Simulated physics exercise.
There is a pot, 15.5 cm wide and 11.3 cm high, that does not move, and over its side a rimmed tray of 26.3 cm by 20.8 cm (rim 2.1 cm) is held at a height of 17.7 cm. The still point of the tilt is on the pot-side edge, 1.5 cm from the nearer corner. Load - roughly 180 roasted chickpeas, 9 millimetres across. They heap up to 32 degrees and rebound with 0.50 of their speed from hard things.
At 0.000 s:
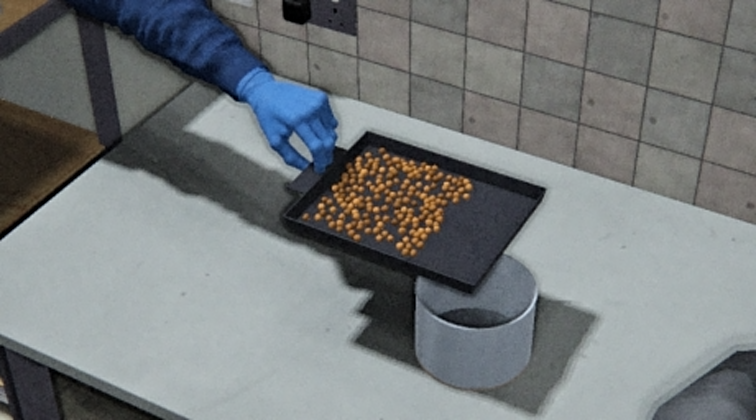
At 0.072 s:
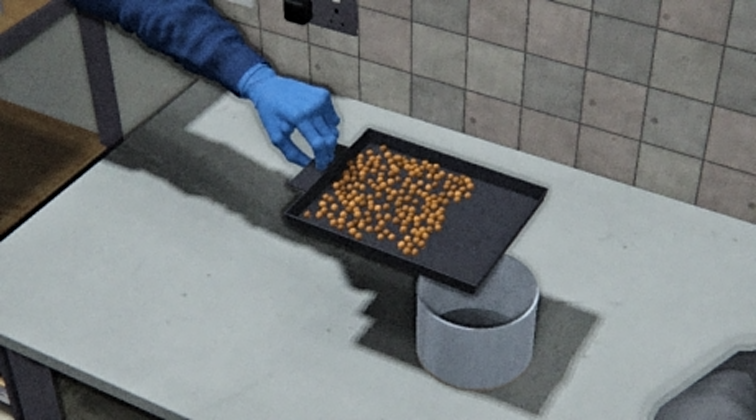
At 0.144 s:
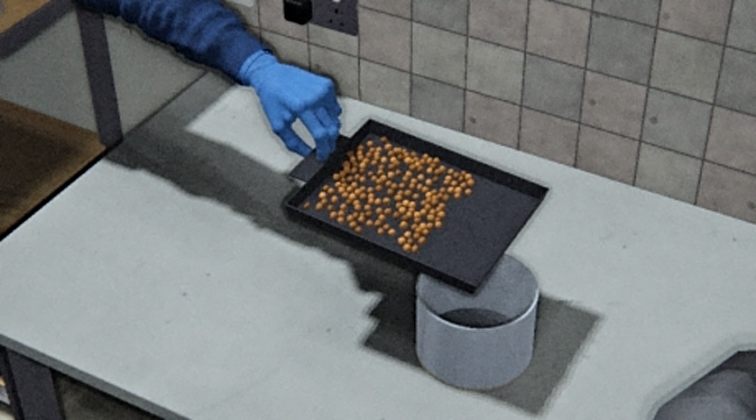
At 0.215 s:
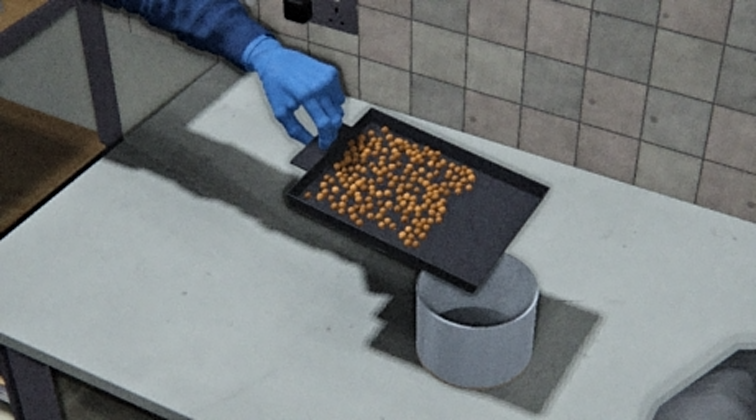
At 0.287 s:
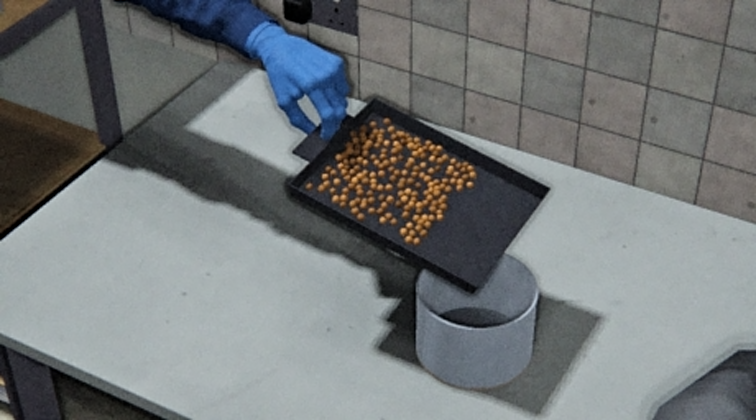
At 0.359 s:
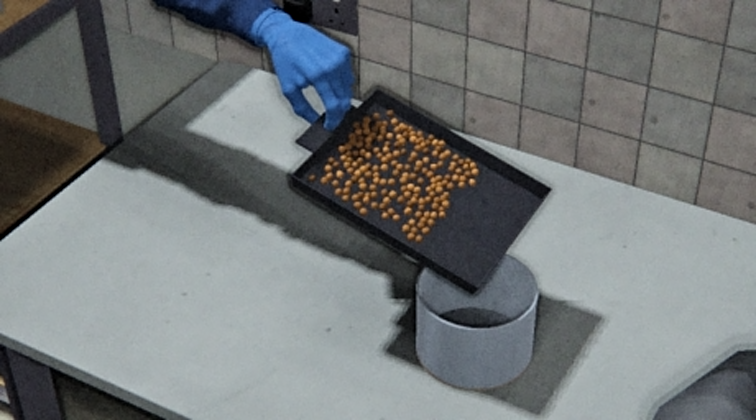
On a pale counter by a tiled wall, a blue-gloved hand held a dark tray of roasted chickpeas over a gray pot, then raised the left end, steadily tilting the tray toward the pot.
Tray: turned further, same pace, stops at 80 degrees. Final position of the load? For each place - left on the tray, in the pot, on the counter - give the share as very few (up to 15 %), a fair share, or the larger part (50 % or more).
Tray: The larger part; pot: Very few; counter: Very few.
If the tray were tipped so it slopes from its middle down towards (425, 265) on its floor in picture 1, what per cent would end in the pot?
Something like 0 in a hundred.
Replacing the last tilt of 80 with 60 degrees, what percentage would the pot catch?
Around 0 %, I reckon.
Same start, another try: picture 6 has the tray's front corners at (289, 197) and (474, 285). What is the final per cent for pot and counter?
Pot 0 % / counter 5 %.
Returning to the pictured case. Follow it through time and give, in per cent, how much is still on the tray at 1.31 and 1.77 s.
Estimates: 95; 95.
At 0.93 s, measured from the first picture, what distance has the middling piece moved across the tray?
It has moved some 15 cm from its start.
After 0.93 s, tilt 46 degrees; the tray holds 100 %, the pot 0 %.
Then, at 1.31 s, tilt 67 degrees; the tray holds 95 %, the pot 0 %.
After 1.77 s, tilt 80 degrees; the tray holds 95 %, the pot 0 %.
At rest (2.5 s), tray 95 %, pot 0 %, counter 5 %.
